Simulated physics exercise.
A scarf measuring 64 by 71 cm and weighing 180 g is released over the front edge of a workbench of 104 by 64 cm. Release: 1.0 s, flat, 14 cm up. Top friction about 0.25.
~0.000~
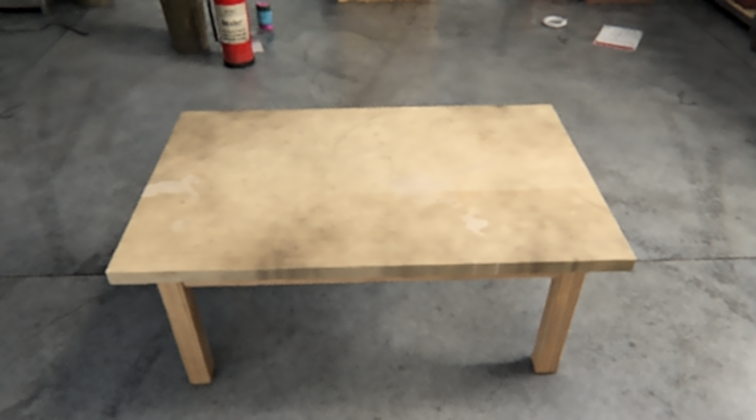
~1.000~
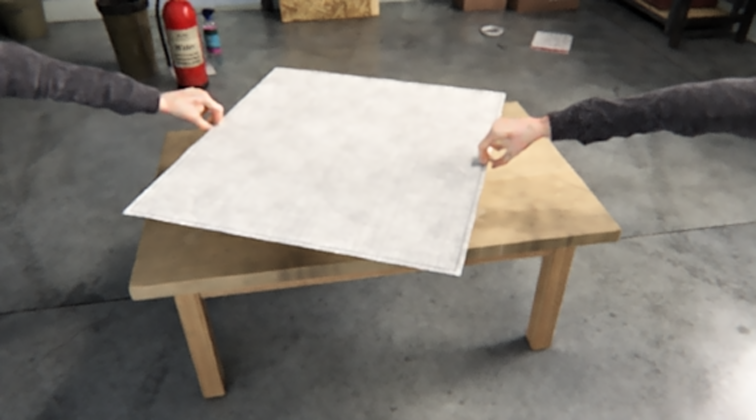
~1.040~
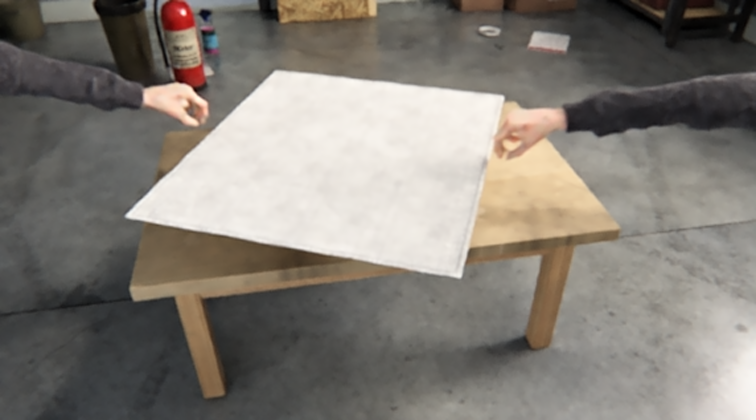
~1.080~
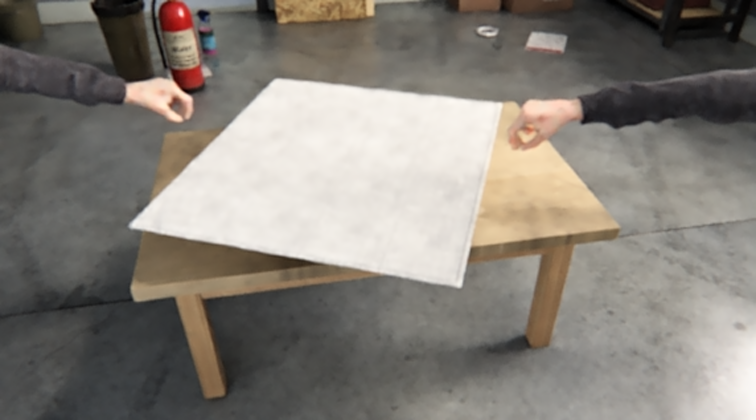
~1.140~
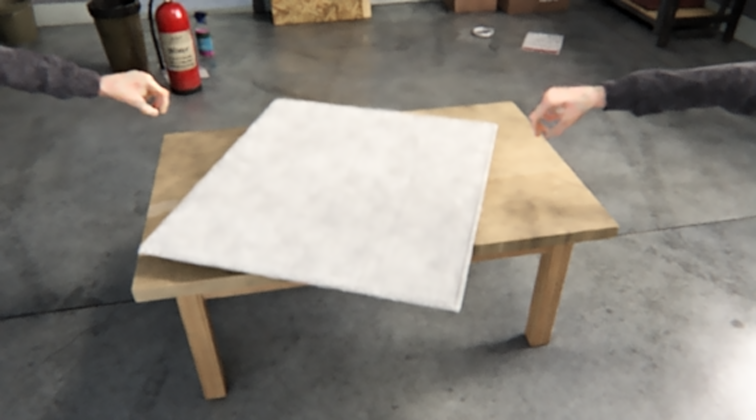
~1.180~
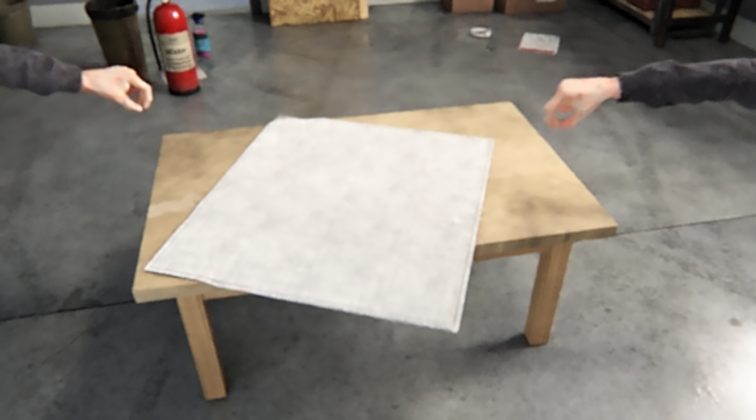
On a wooden workbench on a concrete floor, two hands releasing a flat pale scarf and drawing apart as it lowers slightly.
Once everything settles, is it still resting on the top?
Yes.
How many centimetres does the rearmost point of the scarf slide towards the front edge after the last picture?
Roughly 2 cm forward.
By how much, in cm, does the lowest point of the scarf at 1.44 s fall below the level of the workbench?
It hangs about 10 cm below the top.
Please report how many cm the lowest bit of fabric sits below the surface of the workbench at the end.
Around 22 centimetres.
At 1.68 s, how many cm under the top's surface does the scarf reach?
It's hanging something like 16 cm below the top at that point.
At 1.4 s, 85 % of the scarf is still over the top.
At 1.7 s, 80 % of the scarf is still over the top.
At 1.9 s, 80 % of the scarf is still over the top.
At 2.2 s, 80 % of the scarf is still over the top.
At 4.4 s, 80 % of the scarf is still over the top.
